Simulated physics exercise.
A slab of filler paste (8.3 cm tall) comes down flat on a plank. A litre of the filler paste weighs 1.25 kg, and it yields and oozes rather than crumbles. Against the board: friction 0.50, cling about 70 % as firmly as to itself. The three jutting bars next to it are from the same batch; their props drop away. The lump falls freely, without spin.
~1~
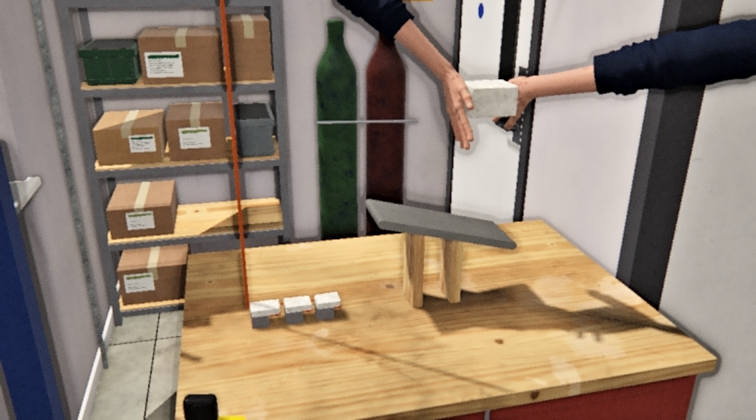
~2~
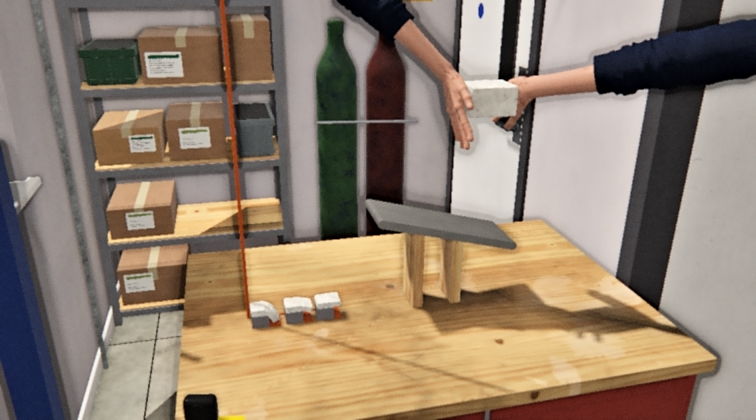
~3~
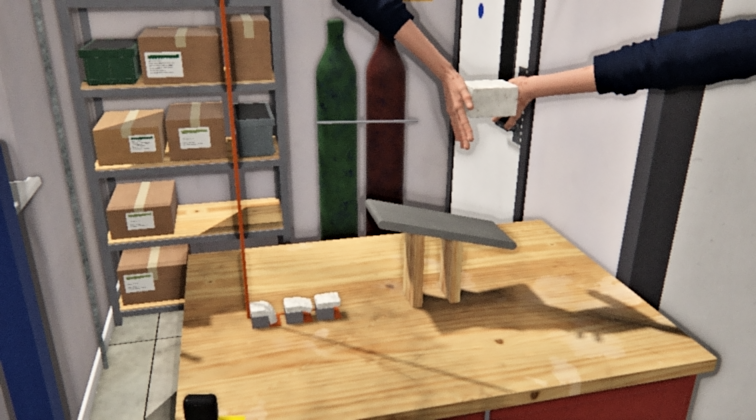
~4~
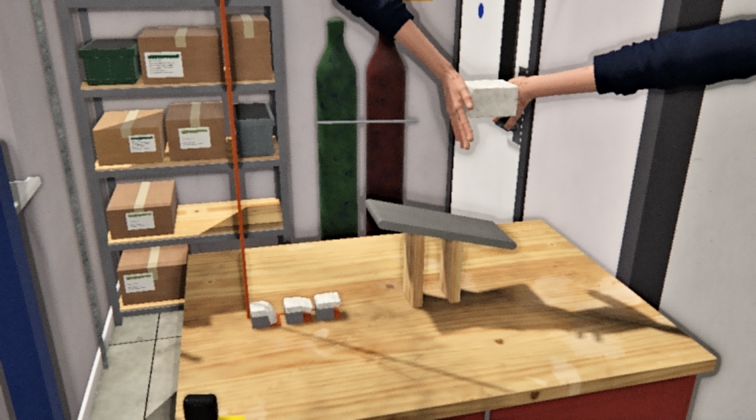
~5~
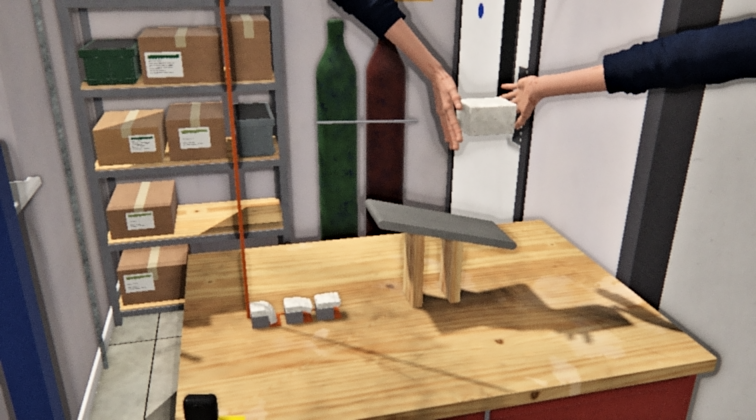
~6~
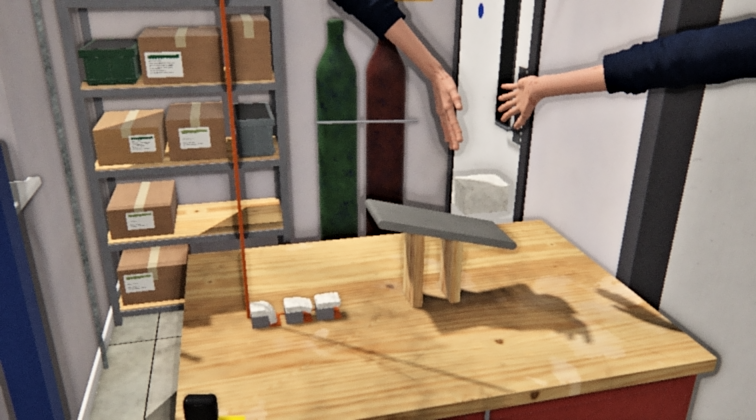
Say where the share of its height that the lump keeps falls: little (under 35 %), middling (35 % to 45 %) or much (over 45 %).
It comes out much: Over 45 %.
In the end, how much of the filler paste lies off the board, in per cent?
About 30 % off the board.
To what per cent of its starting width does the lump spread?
About 170 %.
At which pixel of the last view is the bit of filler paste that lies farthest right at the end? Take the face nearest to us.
At about (516, 241).
Then, 0.11 s after the last picture, it stands 51 % of its first height and none has gone off the board.
Then, 0.24 s after the last picture, it stands 51 % of its first height and 26 % has gone off the board.
Then, 0.38 s after the last picture, it stands 51 % of its first height and 28 % has gone off the board.
Then, 0.51 s after the last picture, it stands 51 % of its first height and 28 % has gone off the board.
Then, 0.61 s after the last picture, at the end, it stands 51 % of its first height and 28 % has gone off the board.
